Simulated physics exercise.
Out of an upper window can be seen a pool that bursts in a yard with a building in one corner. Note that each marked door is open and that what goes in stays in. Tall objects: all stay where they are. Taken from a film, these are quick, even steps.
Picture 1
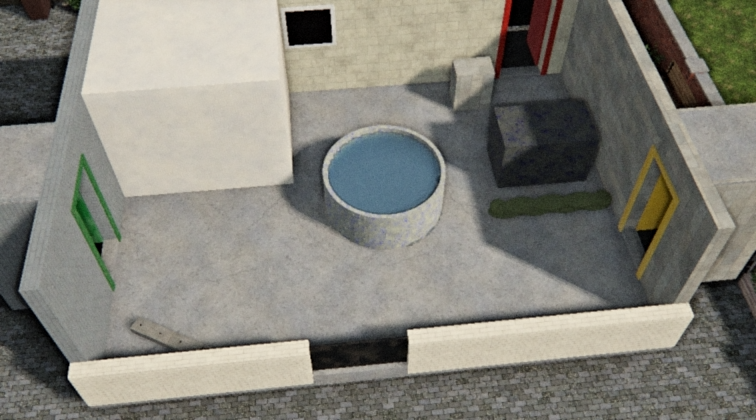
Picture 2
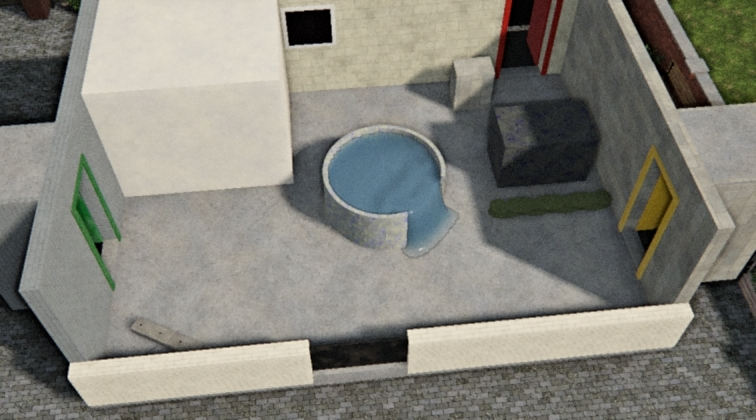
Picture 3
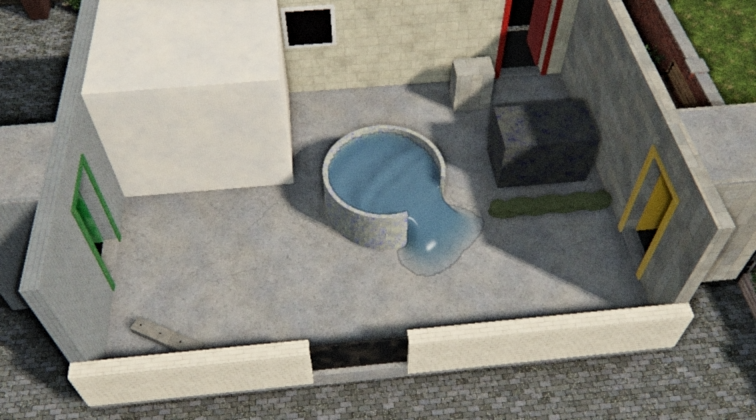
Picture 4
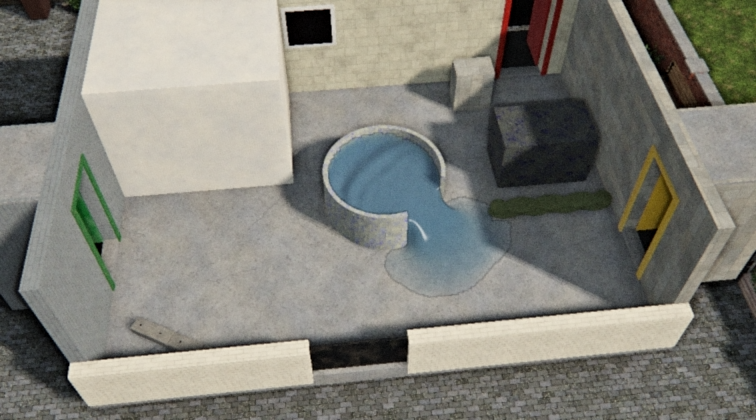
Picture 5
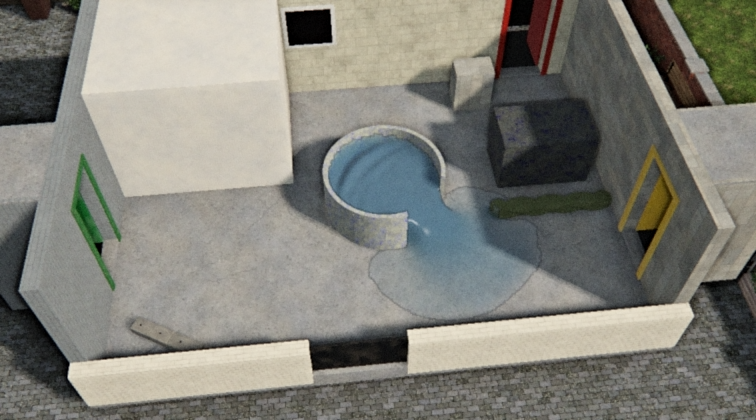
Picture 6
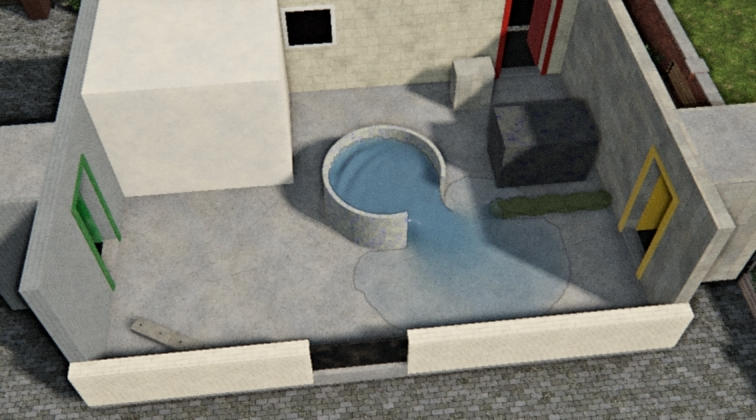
We see a walled yard from above, with a round pool of still water; its wall opens at the lower right, and water pours out through the gap, spreading across the paving in a widening sheet.
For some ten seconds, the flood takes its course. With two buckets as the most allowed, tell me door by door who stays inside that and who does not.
In order: Green door: Never surpasses it; yellow door: Surpasses it; red door: Never surpasses it.
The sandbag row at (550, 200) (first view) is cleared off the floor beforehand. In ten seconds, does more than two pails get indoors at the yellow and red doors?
Taking each in turn, the yellow one ends up above and the red one ends up above.
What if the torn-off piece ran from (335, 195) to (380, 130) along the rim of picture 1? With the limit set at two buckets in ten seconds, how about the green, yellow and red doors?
I reckon the green door will get past the mark, the yellow door will stay beneath the mark, and the red door will get past the mark.
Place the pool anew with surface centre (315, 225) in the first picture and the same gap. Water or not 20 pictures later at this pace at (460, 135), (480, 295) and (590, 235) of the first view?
Spared, soaked, soaked.
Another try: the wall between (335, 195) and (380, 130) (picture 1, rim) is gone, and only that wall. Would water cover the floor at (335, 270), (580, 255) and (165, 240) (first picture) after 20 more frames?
One after the other: Free of water, dry, wet.
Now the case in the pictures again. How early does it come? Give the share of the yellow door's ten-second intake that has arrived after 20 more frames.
Some 40 per cent.
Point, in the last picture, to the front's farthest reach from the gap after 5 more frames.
Close to (655, 328).
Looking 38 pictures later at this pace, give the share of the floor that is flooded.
About 65 per cent.
A moment on, water covers 25 % of the floor; the green door not reached, the yellow door wet at the sill, nothing in, the red door not reached.
Next, water covers 30 % of the floor; the green door not reached, the yellow door over two buckets in, the red door not reached.
Then, water covers 40 % of the floor; the green door not reached, the yellow door far over two buckets in, the red door not reached.
Later, water covers 65 % of the floor; the green door wet at the sill, nothing in, the yellow door far over two buckets in, the red door under two buckets in.
In the end, water covers 90 % of the floor; the green door wet at the sill, nothing in, the yellow door far over two buckets in, the red door under two buckets in.
